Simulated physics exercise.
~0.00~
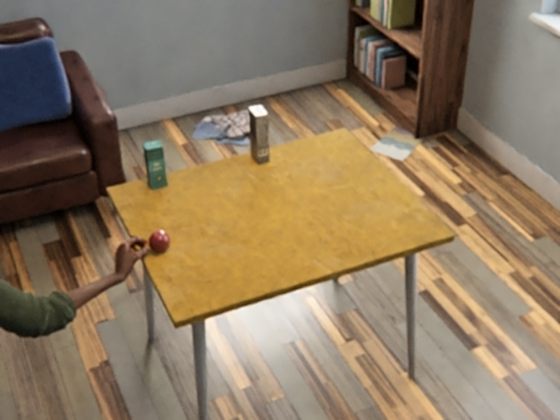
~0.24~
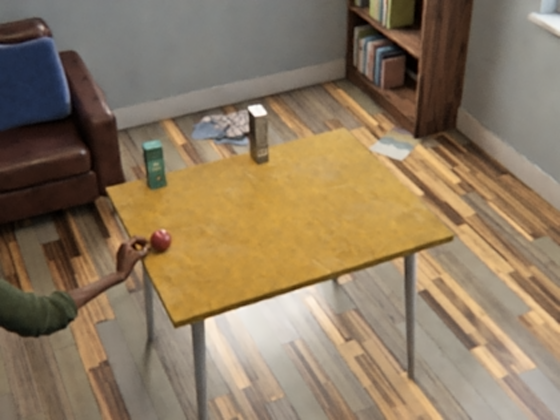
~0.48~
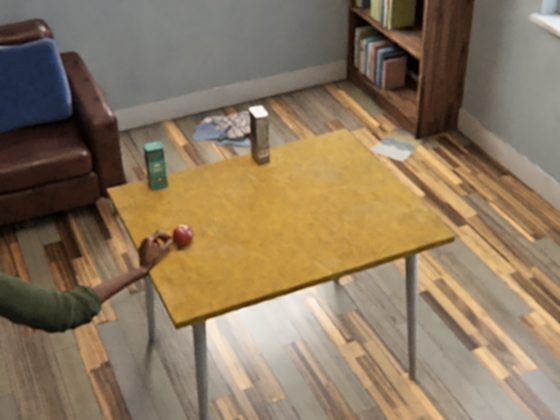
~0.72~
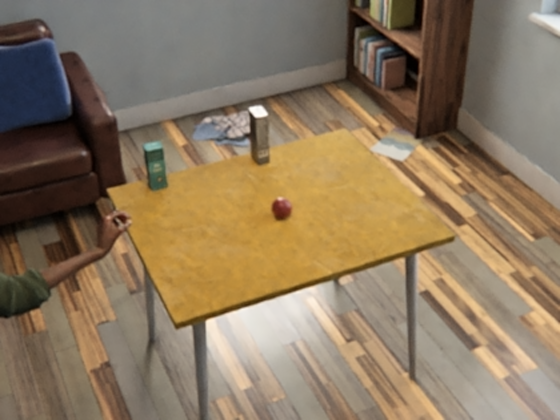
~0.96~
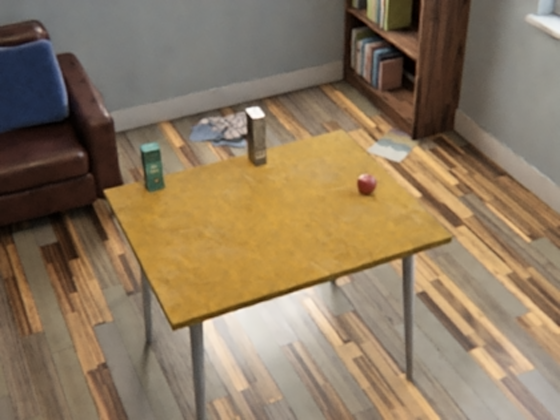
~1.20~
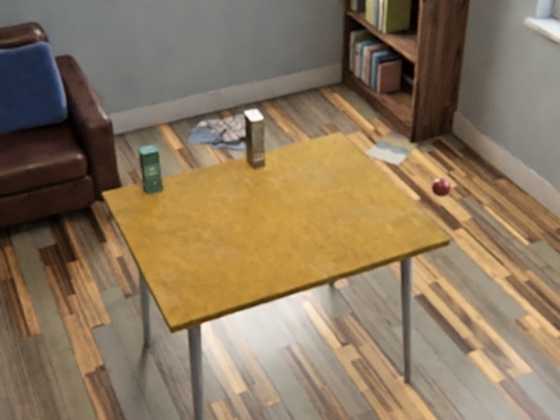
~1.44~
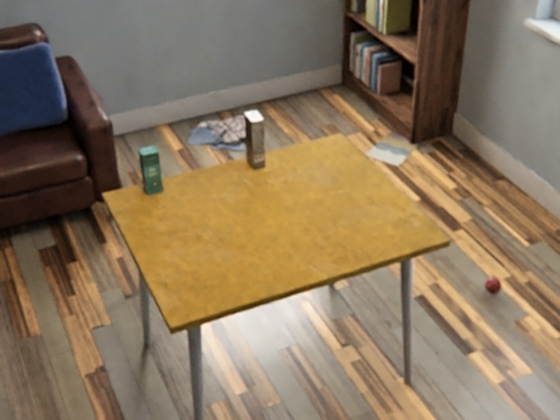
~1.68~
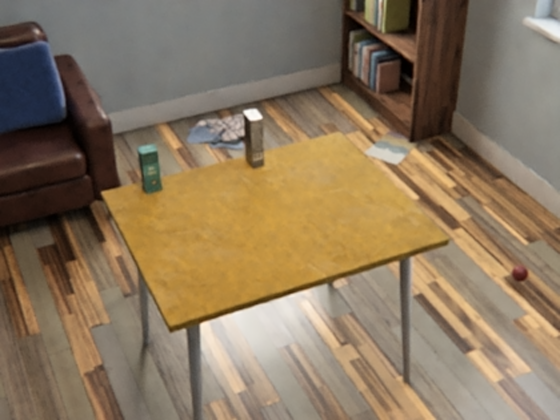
On a yellow table, a hand sends a red apple rolling right onto the floor.
